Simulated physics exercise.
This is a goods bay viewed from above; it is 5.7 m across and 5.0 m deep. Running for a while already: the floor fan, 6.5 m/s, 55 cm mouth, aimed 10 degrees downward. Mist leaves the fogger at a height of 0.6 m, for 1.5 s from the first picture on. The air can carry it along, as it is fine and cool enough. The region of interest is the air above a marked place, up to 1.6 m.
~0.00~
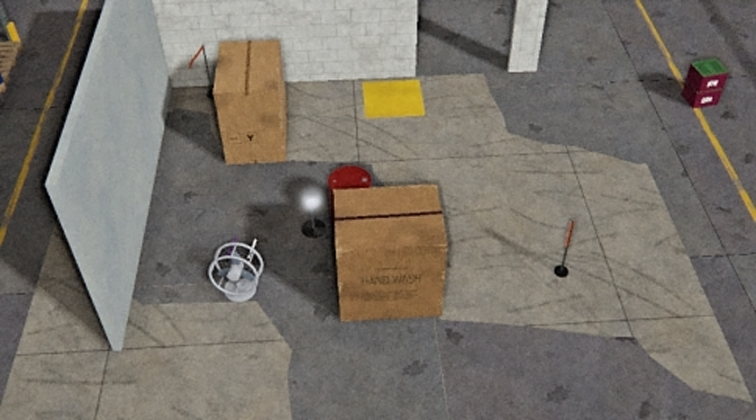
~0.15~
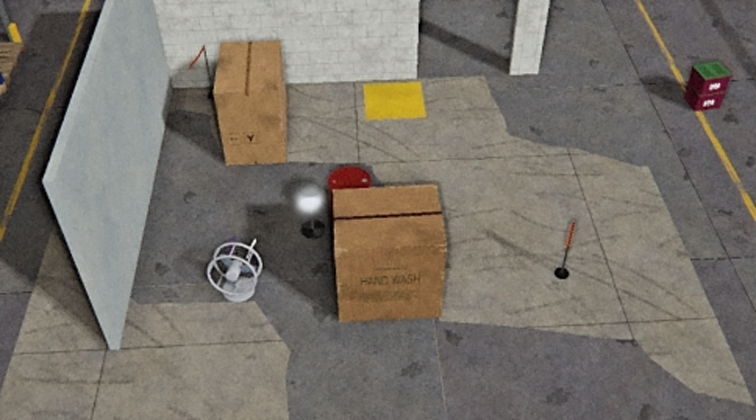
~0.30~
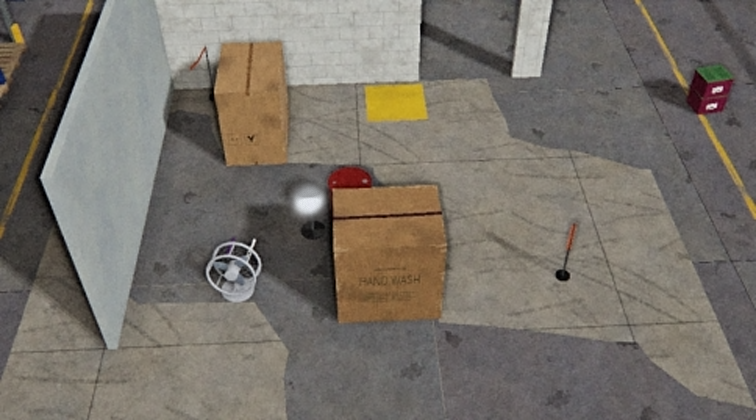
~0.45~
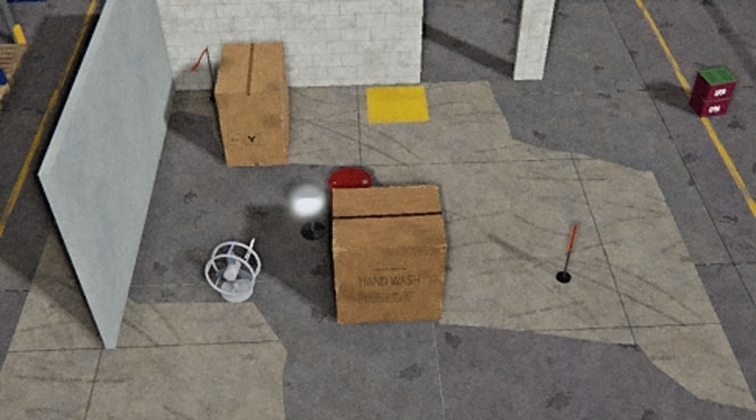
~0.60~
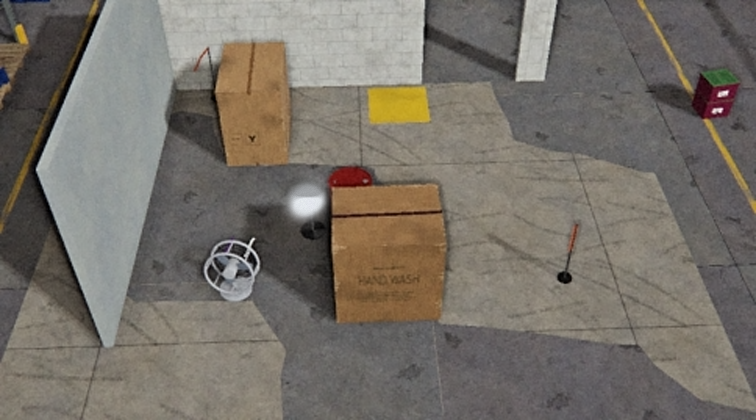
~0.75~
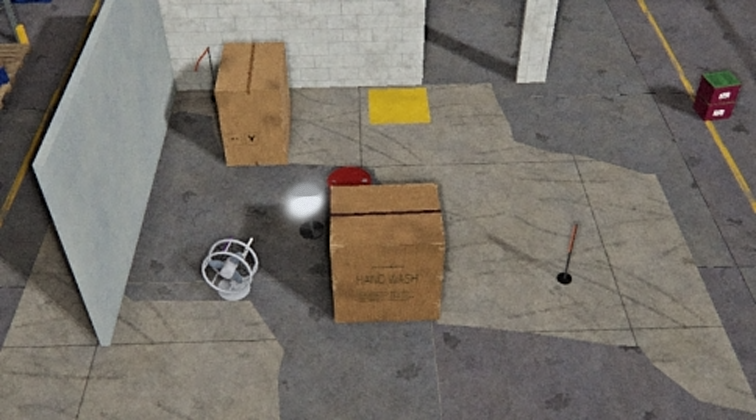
A small white puff of mist thickening and spreading slightly between a floor fan and a large carton in a goods bay.
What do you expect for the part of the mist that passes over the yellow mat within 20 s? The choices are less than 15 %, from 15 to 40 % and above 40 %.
What crosses the yellow mat comes to above 40 %.
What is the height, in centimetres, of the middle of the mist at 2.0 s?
40 cm.
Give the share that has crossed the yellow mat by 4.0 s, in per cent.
I'd say somewhere near 30 %.
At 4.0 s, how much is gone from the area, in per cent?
About 0 %.
By 2.0 s, 0 % is gone from the area; 0 % has passed over the yellow mat, and the middle of the rest is near (301, 203).
By 4.0 s, 0 % is gone from the area; 33 % has passed over the yellow mat, and the middle of the rest is near (362, 114).
By 8.0 s, 45 % is gone from the area; 78 % has passed over the yellow mat, and the middle of the rest is near (506, 7).
By 20.0 s, 99 % is gone from the area; 79 % has passed over the yellow mat.
